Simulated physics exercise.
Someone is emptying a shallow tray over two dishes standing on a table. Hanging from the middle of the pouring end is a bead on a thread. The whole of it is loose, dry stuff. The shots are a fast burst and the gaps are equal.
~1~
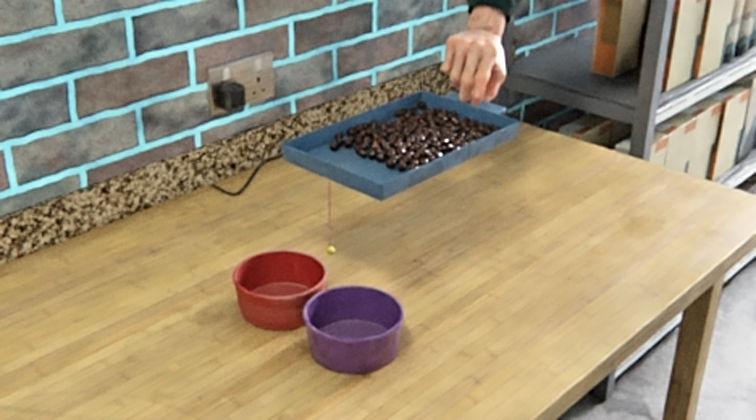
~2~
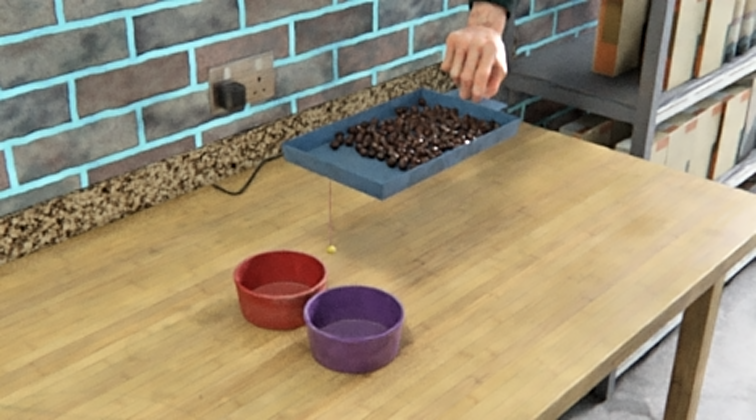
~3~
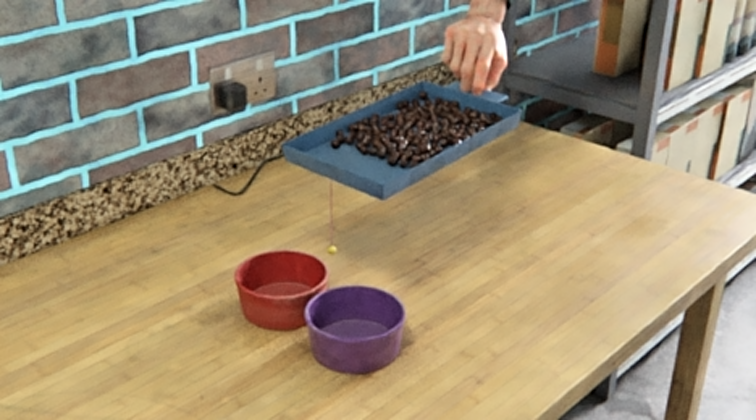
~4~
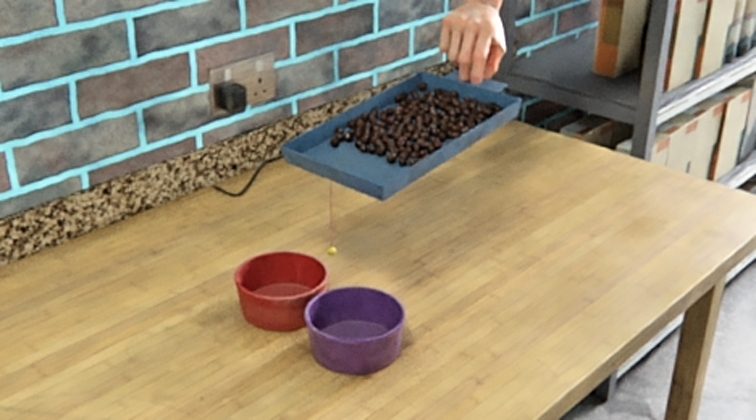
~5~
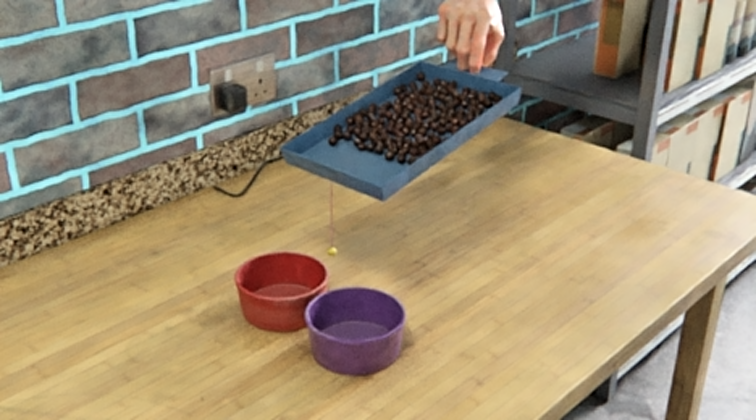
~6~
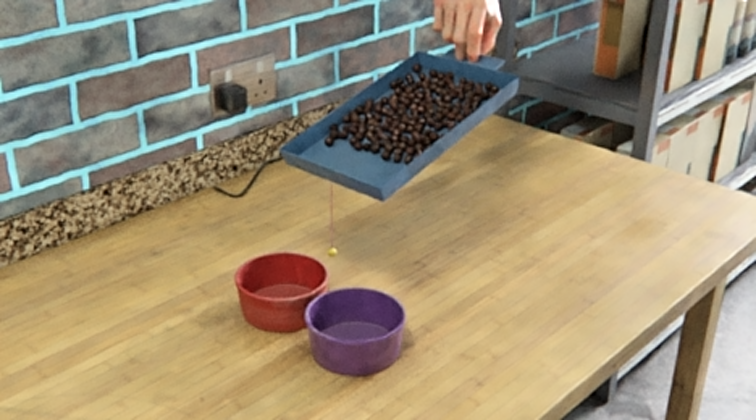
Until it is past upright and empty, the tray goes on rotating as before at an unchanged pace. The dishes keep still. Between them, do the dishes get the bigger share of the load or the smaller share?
Majority caught.
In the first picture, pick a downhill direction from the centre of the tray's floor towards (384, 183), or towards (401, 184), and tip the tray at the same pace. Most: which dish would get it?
In the first case it's the one on the right, in the second the one on the right.
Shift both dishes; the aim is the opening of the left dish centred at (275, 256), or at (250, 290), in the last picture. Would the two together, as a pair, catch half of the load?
Earlier try a majority share, later try a minority share.
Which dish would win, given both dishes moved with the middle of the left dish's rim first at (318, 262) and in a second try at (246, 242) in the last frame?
The first time it is the dish to the left, and the second time it is the dish to the right.
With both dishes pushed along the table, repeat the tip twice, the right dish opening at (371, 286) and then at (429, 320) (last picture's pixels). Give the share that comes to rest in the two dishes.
30 and 10 %.
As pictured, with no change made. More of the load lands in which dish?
I'd say more ends in the left-side one.
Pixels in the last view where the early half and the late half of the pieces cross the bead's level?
The opening part goes through (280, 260); what follows goes through (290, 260).
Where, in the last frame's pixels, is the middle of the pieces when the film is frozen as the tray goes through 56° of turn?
I'd put the middle close to (332, 153).
Just after the last frame, tray tipped steeply; almost all on the tray; just a few in the right dish; just a few in the left dish; just a few in the air.
A moment on, tray tipped right over; roughly a third on the tray; just a few in the right dish; roughly a quarter in the left dish; about a tenth outside both; roughly a quarter in the air.
Further on, tray tipped past a quarter turn; about a tenth in the right dish; roughly two thirds in the left dish; roughly a quarter outside both.
When it is over, tray tipped past a quarter turn; about a tenth in the right dish; roughly two thirds in the left dish; roughly a quarter outside both.
